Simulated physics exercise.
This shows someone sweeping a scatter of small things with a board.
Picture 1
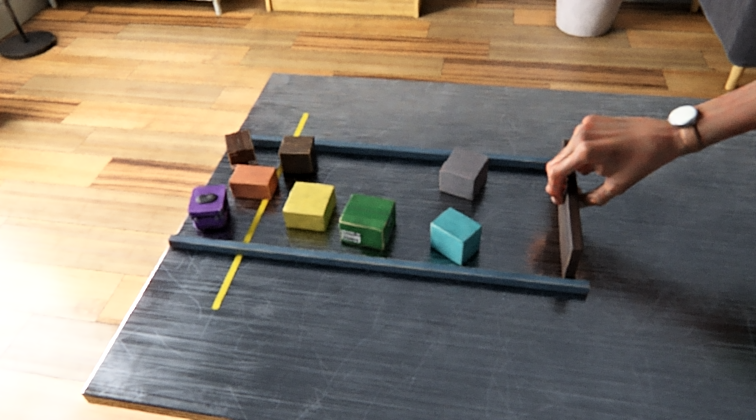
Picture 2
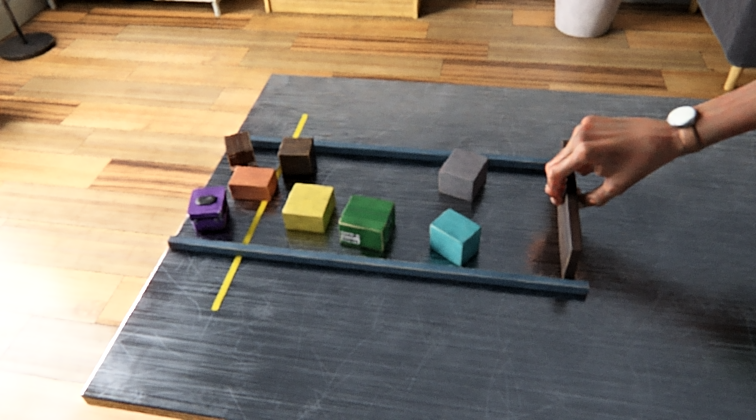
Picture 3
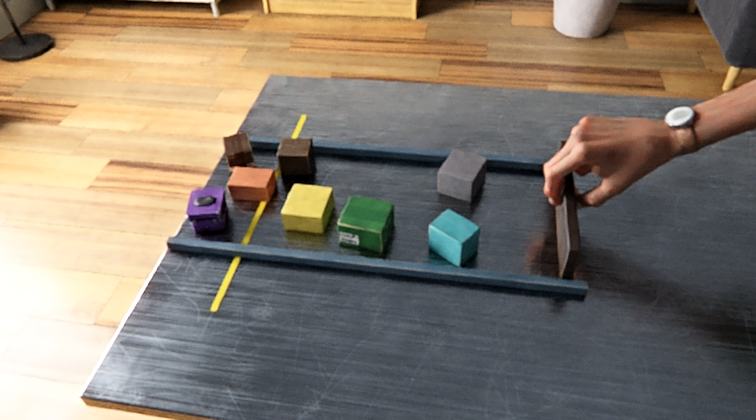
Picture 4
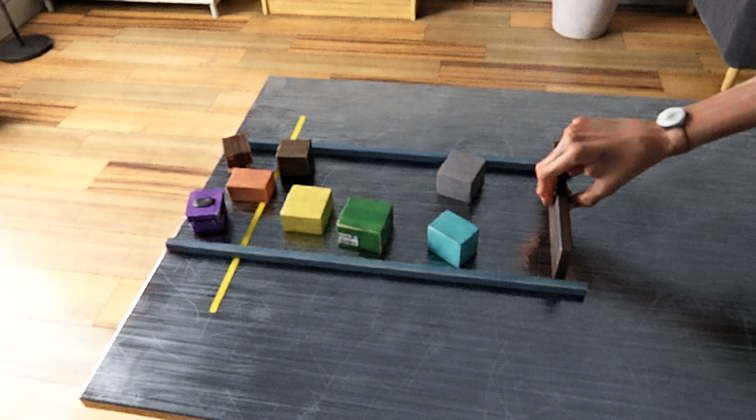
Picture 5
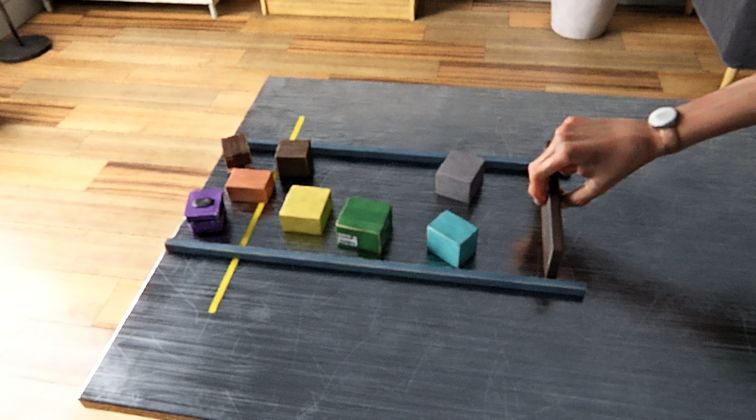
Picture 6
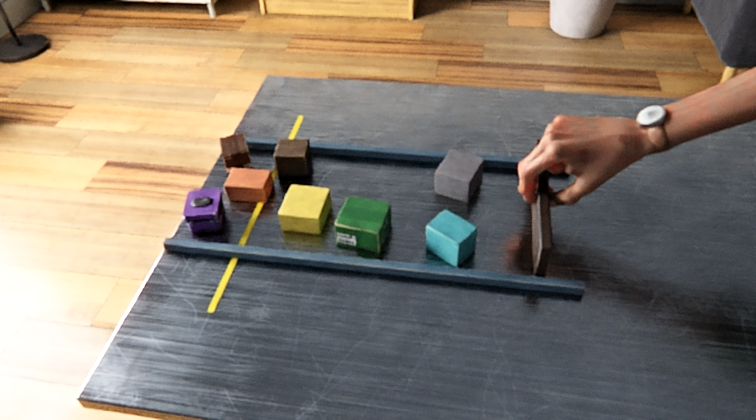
Hand sliding a dark board slightly left between two rails on a table, the scattered coloured blocks ahead of it staying still.
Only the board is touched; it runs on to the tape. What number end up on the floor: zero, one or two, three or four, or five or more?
The number that fall off is one or two.
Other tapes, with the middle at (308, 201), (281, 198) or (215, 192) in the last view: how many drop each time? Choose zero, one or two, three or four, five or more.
For each place: None at all; either one or two; five or over.
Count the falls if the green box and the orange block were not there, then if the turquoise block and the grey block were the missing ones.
First 1, then 2.
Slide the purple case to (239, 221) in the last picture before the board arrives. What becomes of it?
The purple case survives.
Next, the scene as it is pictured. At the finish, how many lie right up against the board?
The number is 3.
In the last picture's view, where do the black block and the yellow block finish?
The black block stops around (232, 149); the yellow block around (213, 176).
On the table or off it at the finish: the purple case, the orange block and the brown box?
The purple case survives, the orange block drops off, the brown box is lost.
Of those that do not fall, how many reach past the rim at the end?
That would be 2.
Soon after, none off yet; brown box at rest near (236, 154); purple case at rest near (205, 211); orange block at rest near (249, 185).
After that, none off yet; brown box at rest near (236, 154); purple case at rest near (205, 211); orange block moving near (246, 183).
And then, none off yet; brown box displaced about its own width near (222, 147); purple case moving near (200, 211); orange block displaced about its own width near (204, 167).
In the end, the number that fall off is one or two; gone, orange block and brown box.
